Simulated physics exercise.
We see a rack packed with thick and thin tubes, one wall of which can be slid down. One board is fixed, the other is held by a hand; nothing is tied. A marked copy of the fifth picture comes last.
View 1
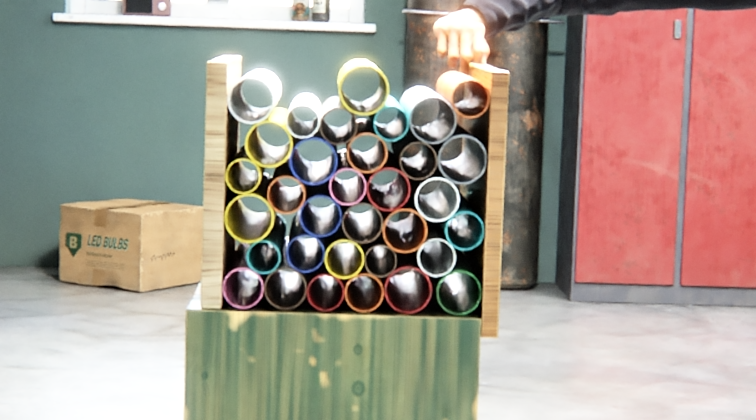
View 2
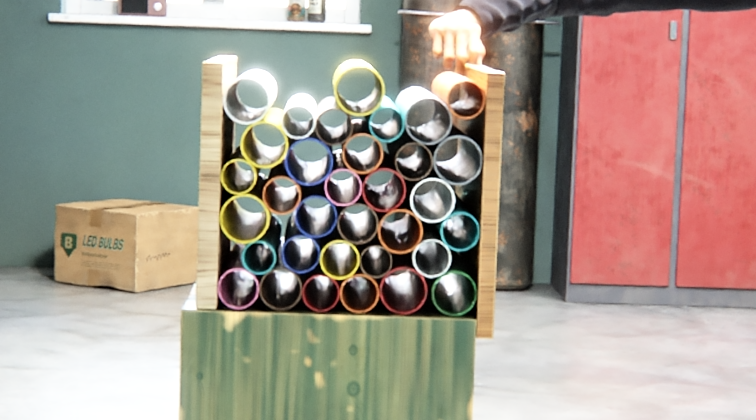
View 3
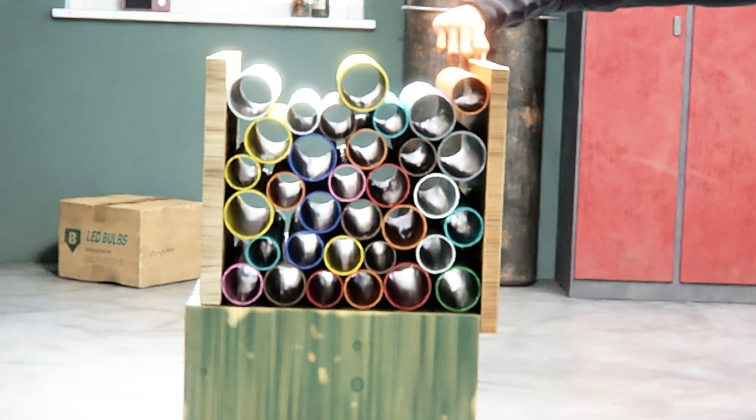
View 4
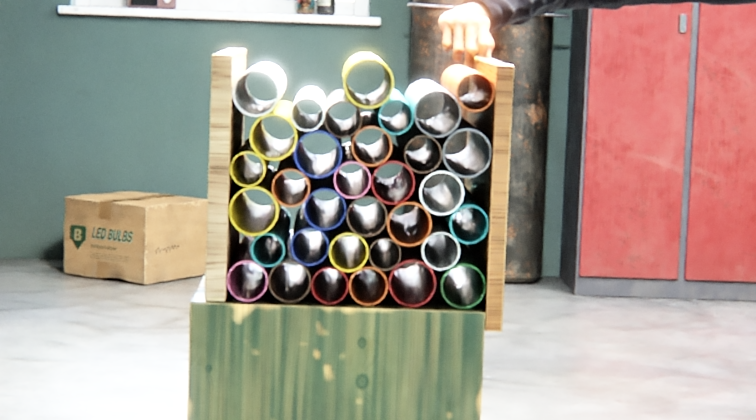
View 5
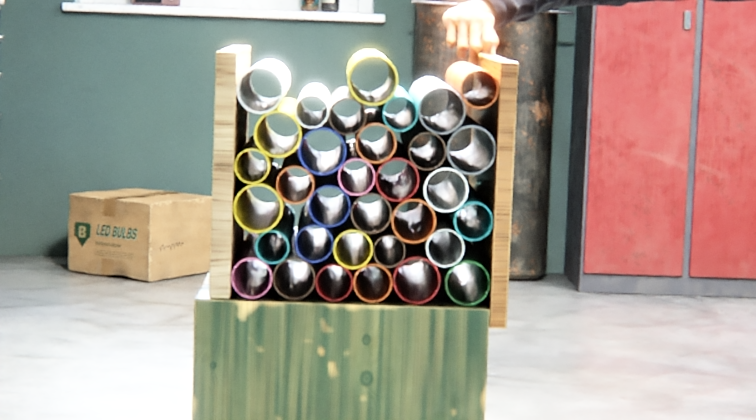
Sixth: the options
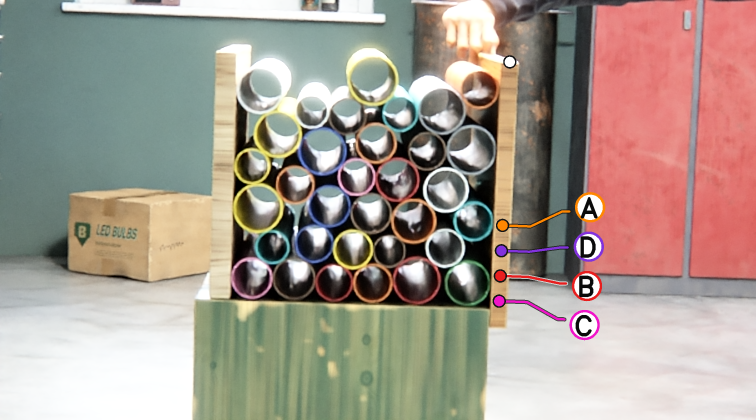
The footage shows thick and thin coloured tubes stacked between two upright side boards on a green wooden base, while a hand stays at the top of the right board; the tubes keep their arrangement as the view shifts slightly.
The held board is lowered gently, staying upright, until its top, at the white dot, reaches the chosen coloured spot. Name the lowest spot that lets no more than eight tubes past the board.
The lowest mark that will do is D.
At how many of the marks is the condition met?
Two of them.
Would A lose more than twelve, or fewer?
Fewer than twelve.
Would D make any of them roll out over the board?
Yes, at D.
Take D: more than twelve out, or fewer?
At D, fewer than twelve.
On the marked copy, A at (502, 225); B at (500, 276); C at (499, 301); D at (501, 251); the white dot at (510, 62).
With D. Early on, top of the board (497, 141).
Further on, top of the board (493, 230).
At the end, top of the board (492, 250), three out over the board.
As for the rest, A three out over the board; B more than eight out over the board; C more than eight out over the board.
